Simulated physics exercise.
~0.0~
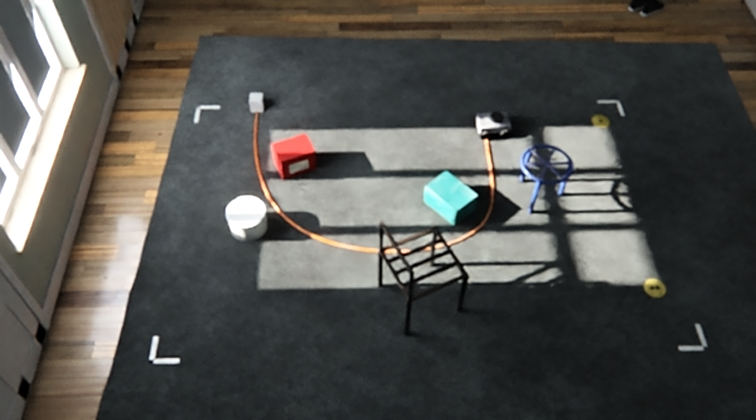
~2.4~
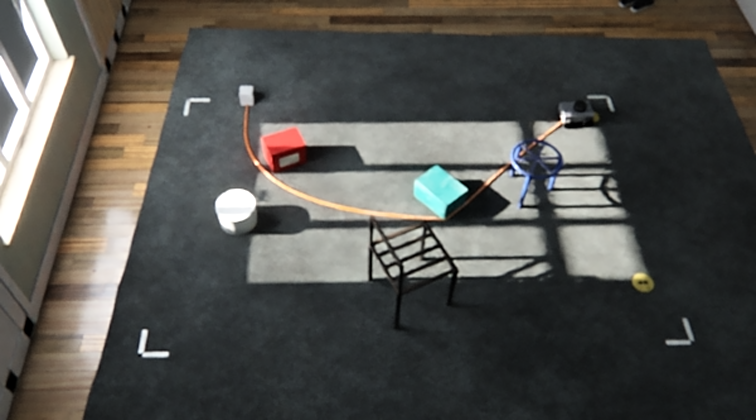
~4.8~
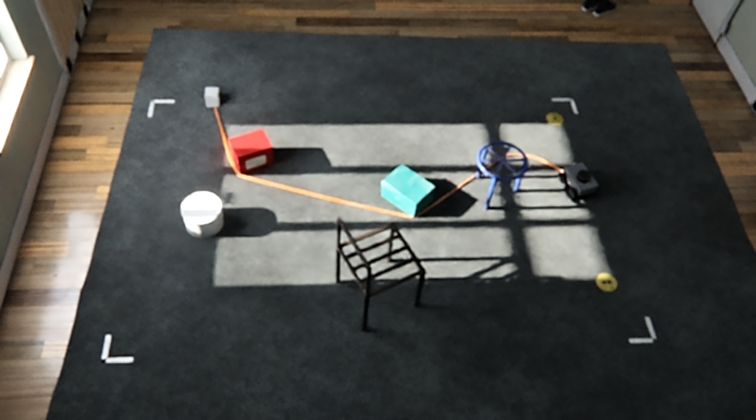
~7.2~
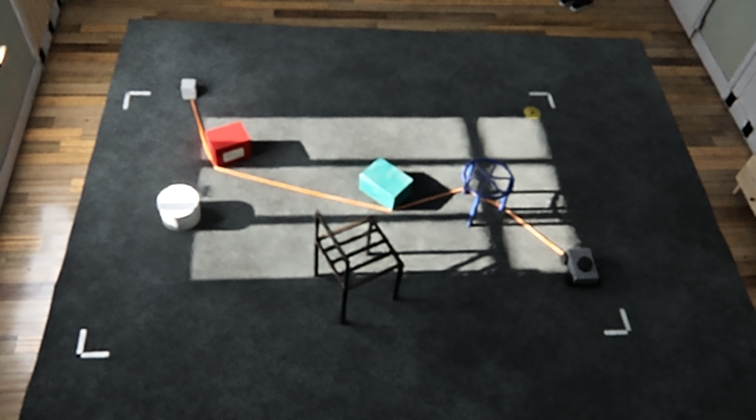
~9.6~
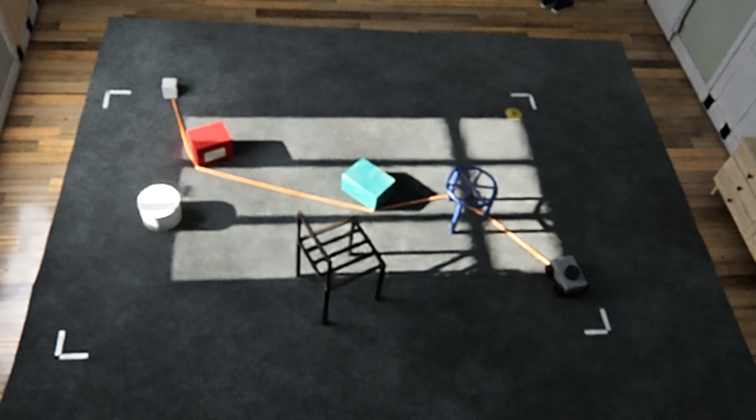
On a dark mat on a wooden floor, a small cart trailing an orange lead drives right to a yellow mark, then toward the lower right, drawing the lead against the red carton, teal crate and blue stool; the stool shifts slightly, and the cart stops with the lead taut.
